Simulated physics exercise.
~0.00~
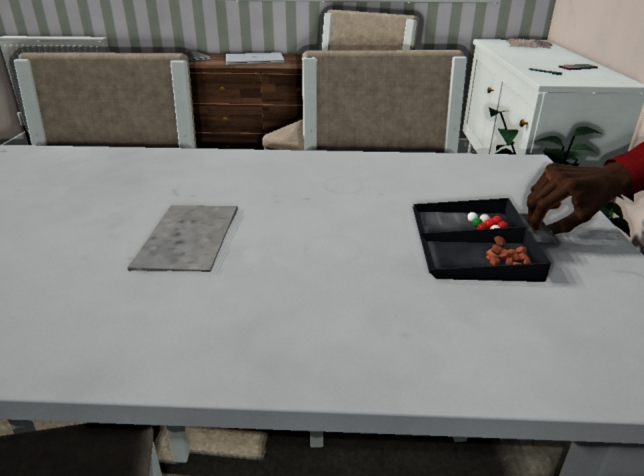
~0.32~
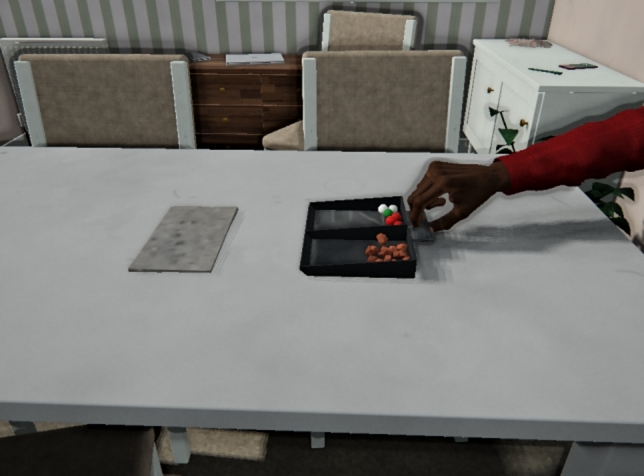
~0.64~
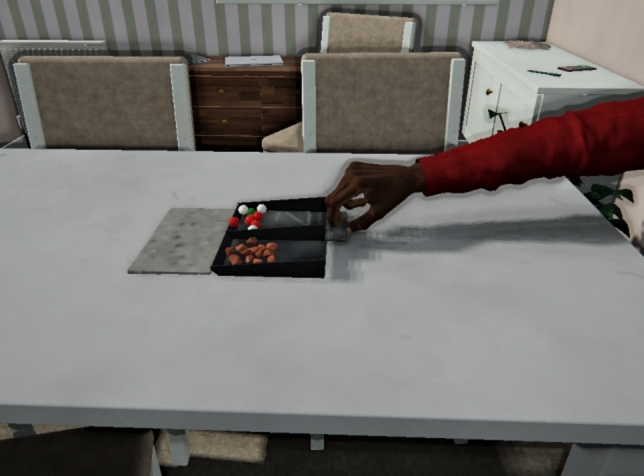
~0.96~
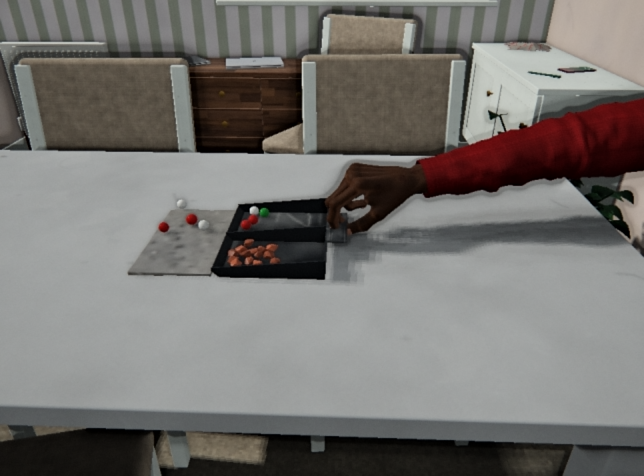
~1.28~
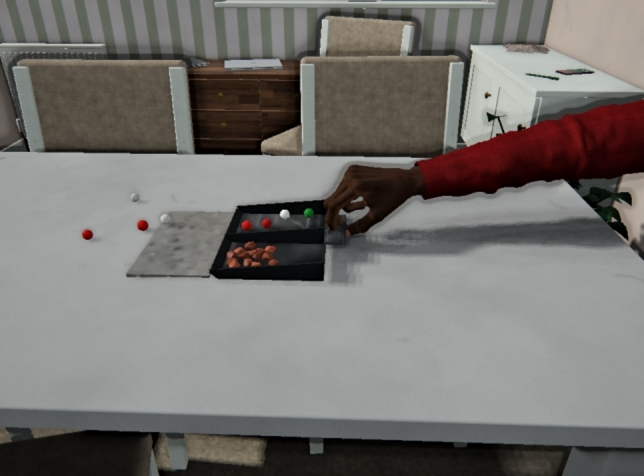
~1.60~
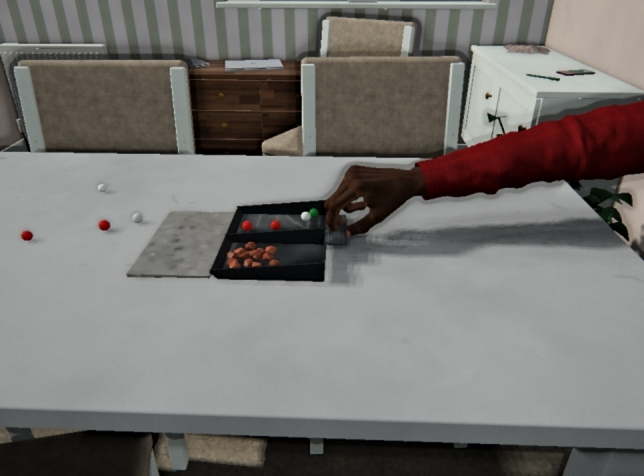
Hand sliding a divided black tray left against a grey slab, some red and white balls rolling out, brown pieces staying inside.
